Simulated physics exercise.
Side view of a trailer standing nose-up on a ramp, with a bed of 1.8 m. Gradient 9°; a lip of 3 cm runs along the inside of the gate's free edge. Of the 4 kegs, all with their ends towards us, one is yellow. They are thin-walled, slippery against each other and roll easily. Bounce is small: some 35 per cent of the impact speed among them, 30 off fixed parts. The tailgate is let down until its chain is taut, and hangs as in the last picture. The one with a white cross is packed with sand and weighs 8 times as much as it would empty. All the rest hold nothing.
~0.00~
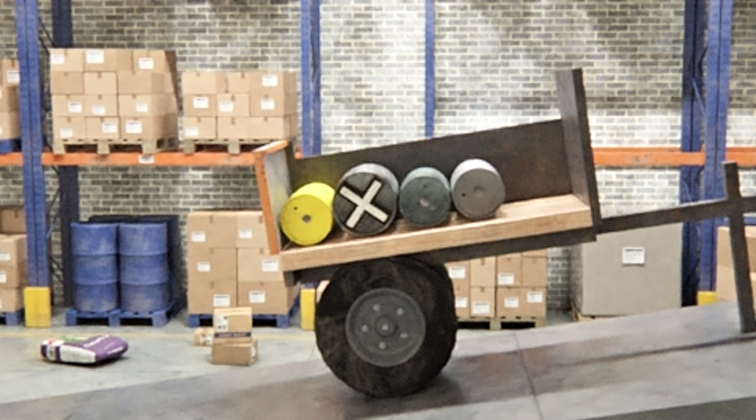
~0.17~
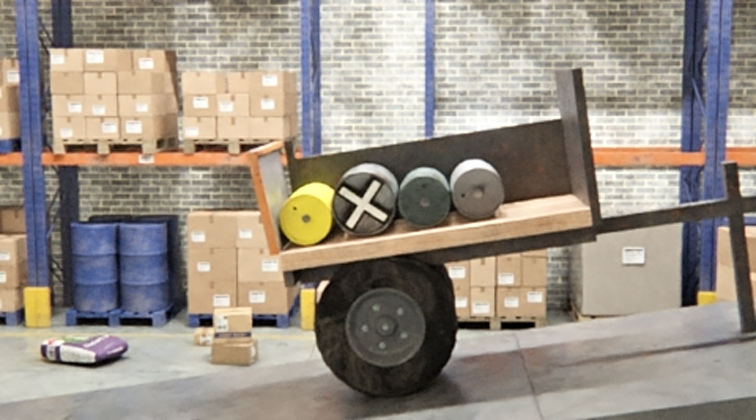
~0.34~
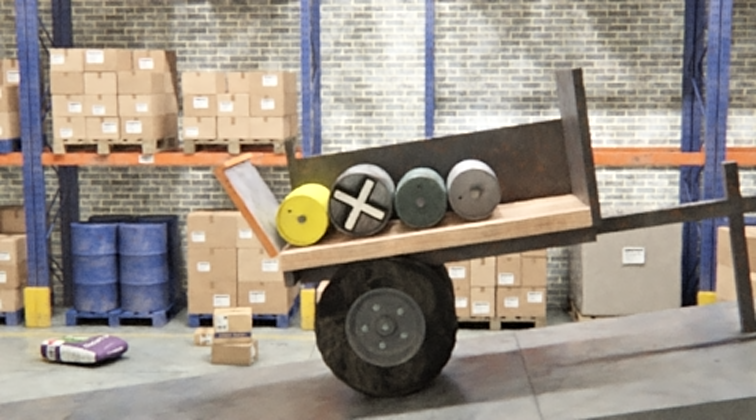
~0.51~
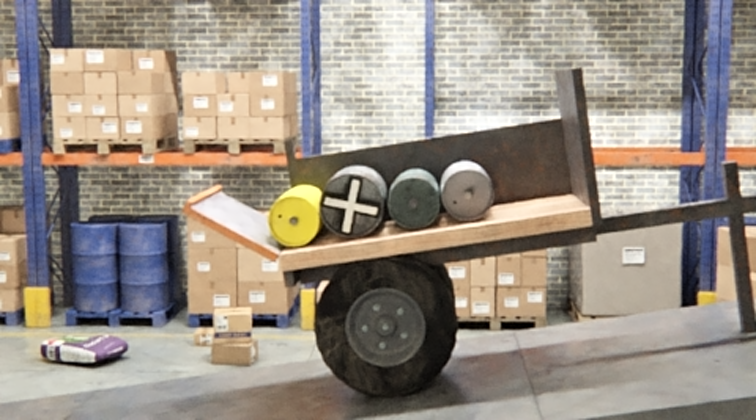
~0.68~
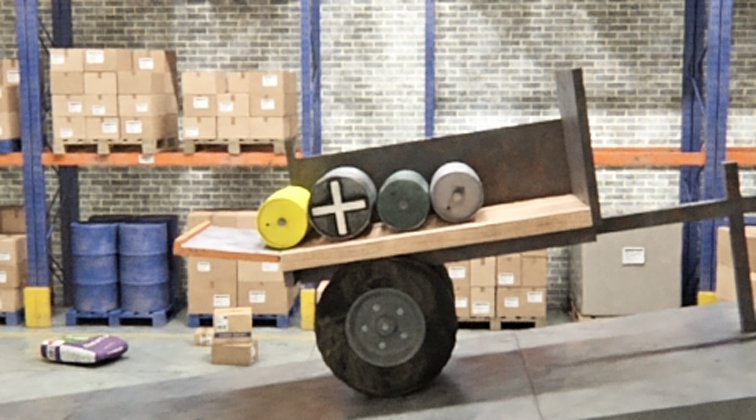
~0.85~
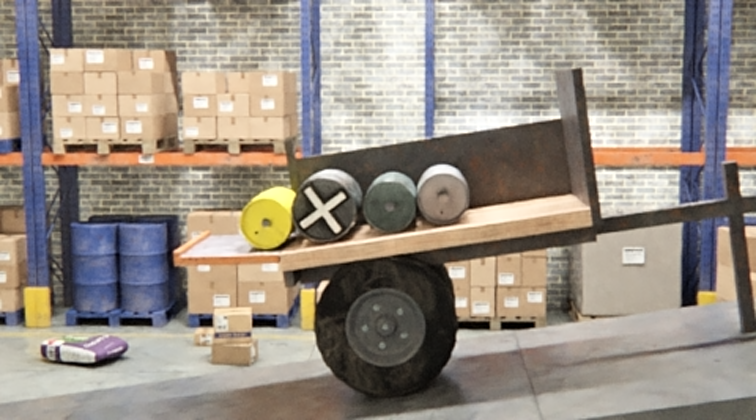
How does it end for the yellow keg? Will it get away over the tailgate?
Yellow rolls out.
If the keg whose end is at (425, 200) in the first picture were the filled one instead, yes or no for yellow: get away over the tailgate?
In that case yellow yes.
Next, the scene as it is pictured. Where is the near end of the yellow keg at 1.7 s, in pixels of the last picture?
Around (147, 248).
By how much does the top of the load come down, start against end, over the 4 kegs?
Some 20 cm lower.
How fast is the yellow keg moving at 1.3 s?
Roughly 0.9 m/s.
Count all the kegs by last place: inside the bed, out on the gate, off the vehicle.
0, 2 and 2.
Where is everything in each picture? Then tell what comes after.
Yellow (305, 220); gate 81° above level, tip at (258, 154); white cross at (364, 204), in the first frame.
Yellow (305, 220); gate 78° above level, tip at (252, 155), in the second frame.
Yellow (301, 220); gate 57° above level, tip at (218, 171), in the third frame.
Yellow (293, 222); gate 28° above level, tip at (186, 210), in the fourth frame.
Yellow (280, 223); gate 5° above level, tip at (177, 250), in the fifth frame.
Yellow (264, 224); gate 2° below level, tip at (178, 261), in the sixth frame.
Then, 1.3 s in, yellow is on the gate, 45 cm past the hinge, rolling left; 0 gone off the back.
Then, 1.7 s in, yellow is dropping off the gate; 1 gone off the back.
In the end (5.8 s), yellow is off the vehicle; 2 gone off the back.
